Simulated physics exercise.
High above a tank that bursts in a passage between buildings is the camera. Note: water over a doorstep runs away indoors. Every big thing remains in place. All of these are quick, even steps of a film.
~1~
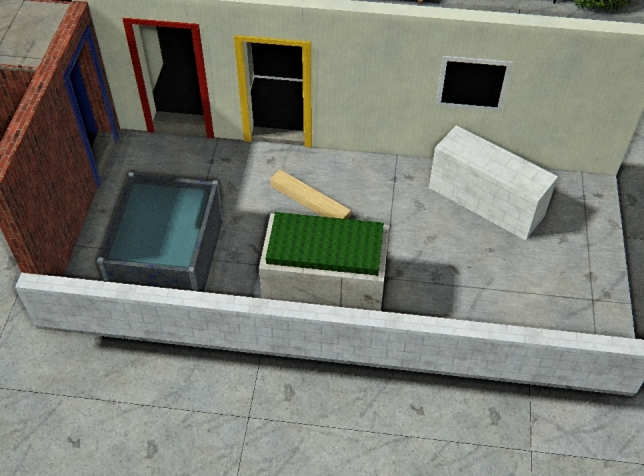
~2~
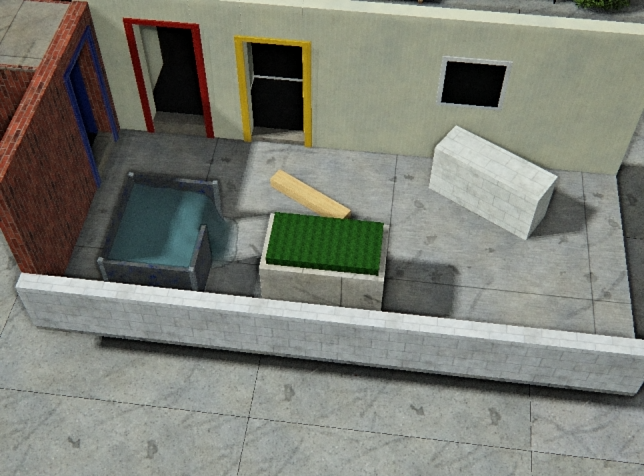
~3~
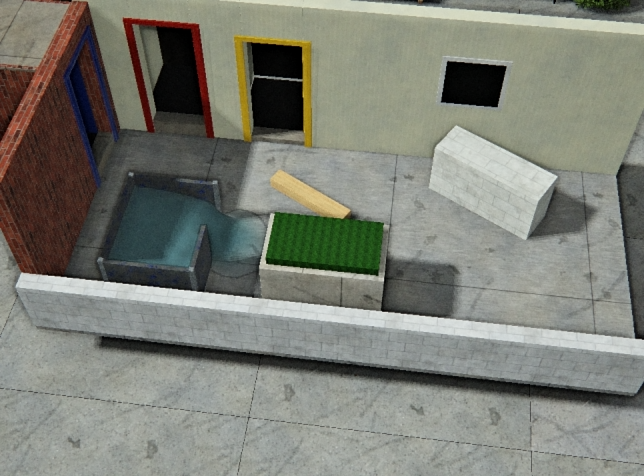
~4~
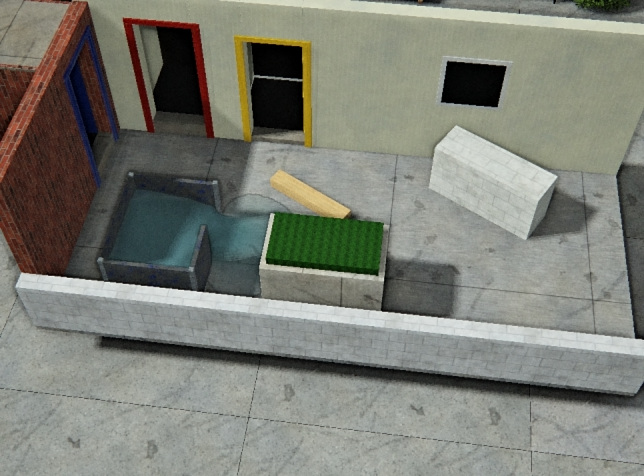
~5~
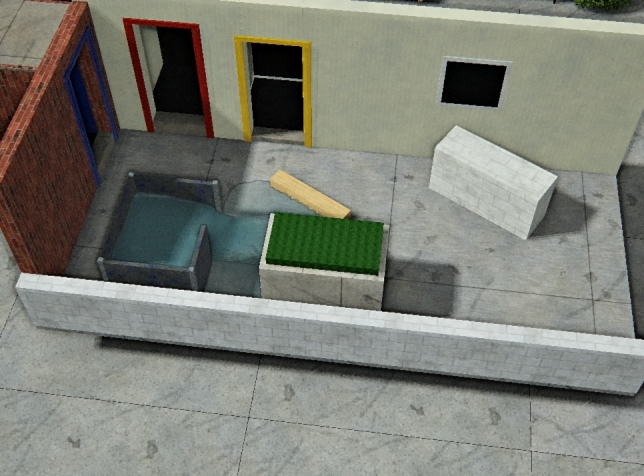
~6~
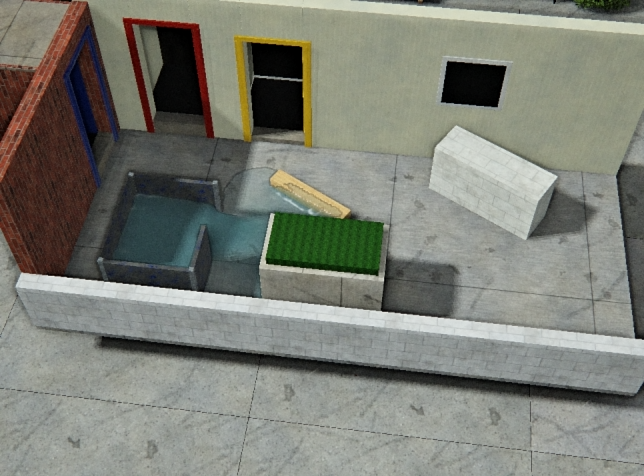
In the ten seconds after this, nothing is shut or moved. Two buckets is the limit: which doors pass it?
Result: The blue door will allow in no excess; the yellow door will allow in no excess; the red door will allow in no excess.
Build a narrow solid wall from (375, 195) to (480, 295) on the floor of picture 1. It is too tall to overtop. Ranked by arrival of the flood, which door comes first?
That's the yellow-painted one, I reckon.
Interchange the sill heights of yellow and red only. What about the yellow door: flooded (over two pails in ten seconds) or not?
Note - yellow door: Safe.
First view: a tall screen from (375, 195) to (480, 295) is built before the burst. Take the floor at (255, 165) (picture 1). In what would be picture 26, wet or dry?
Submerged.
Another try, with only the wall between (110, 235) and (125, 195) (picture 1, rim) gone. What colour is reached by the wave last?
The door marked yellow.
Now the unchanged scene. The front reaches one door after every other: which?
The blue one.
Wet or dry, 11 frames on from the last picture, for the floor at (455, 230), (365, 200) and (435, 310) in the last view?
Point 1: Drenched; point 2: Drenched; point 3: Drenched.
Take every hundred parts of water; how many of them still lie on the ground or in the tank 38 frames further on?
I reckon around 72 in a hundred.
A moment on, water covers 35 % of the floor; the blue door not reached, the yellow door wet at the sill, nothing in, the red door not reached.
Next, water covers 55 % of the floor; the blue door not reached, the yellow door under two buckets in, the red door not reached.
Then, water covers 70 % of the floor; the blue door not reached, the yellow door under two buckets in, the red door wet at the sill, nothing in.
Later, water covers 80 % of the floor; the blue door wet at the sill, nothing in, the yellow door under two buckets in, the red door wet at the sill, nothing in.
In the end, water covers 85 % of the floor; the blue door wet at the sill, nothing in, the yellow door under two buckets in, the red door wet at the sill, nothing in.
